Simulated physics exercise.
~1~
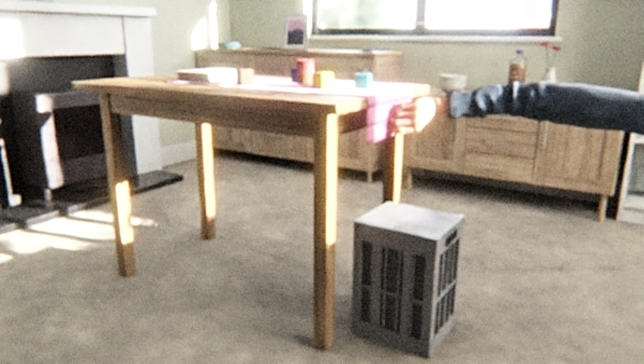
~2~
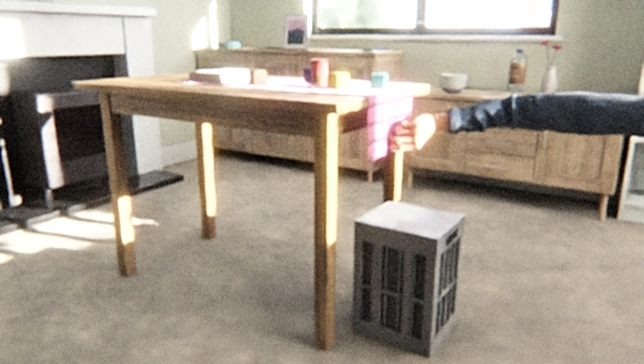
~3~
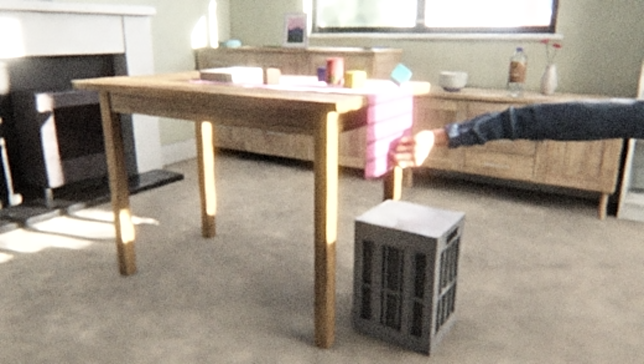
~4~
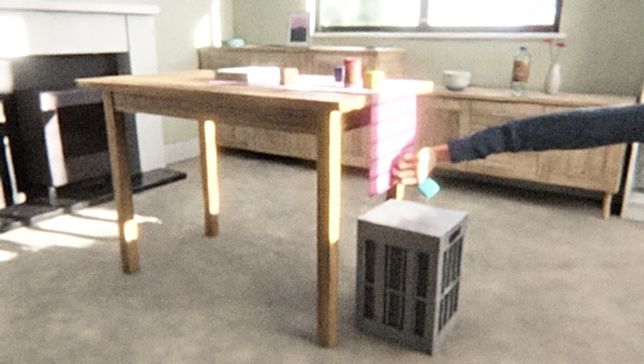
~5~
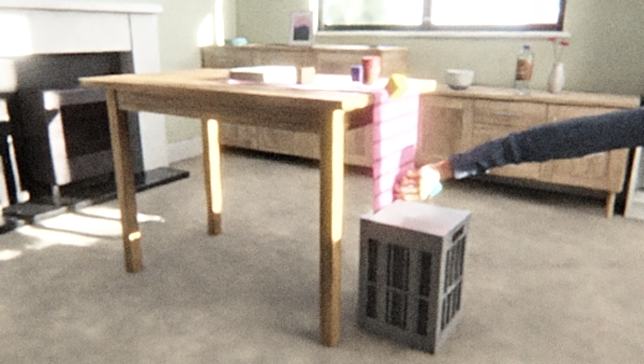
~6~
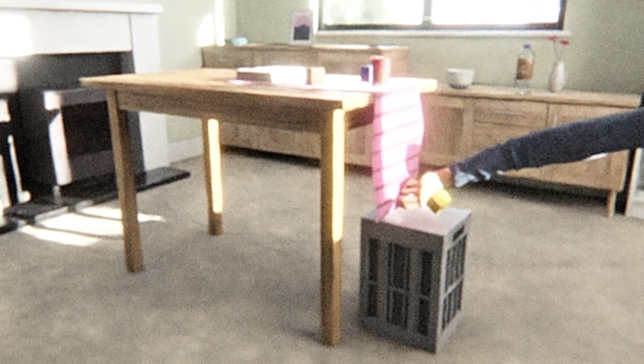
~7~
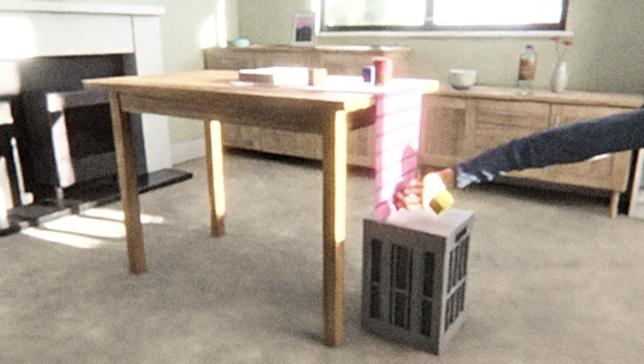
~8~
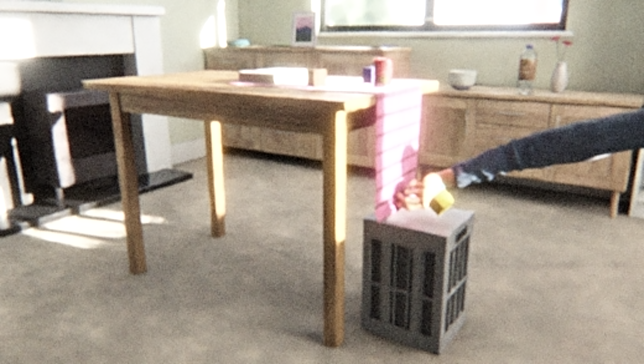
An arm in a dark blue sleeve reaches in from the right of a sunlit living room, seen from a slightly swaying camera, and pulls a pink tea towel over the end of a wooden table. A book and small things, among them a red can and blue, yellow and turquoise cubes, ride along towards the edge above a grey crate. The turquoise cube tips and drops off first, then the yellow cube tilts and follows. The pulling stops with the towel's hem at the crate, the yellow cube by the hand and the red can still upright on the table.
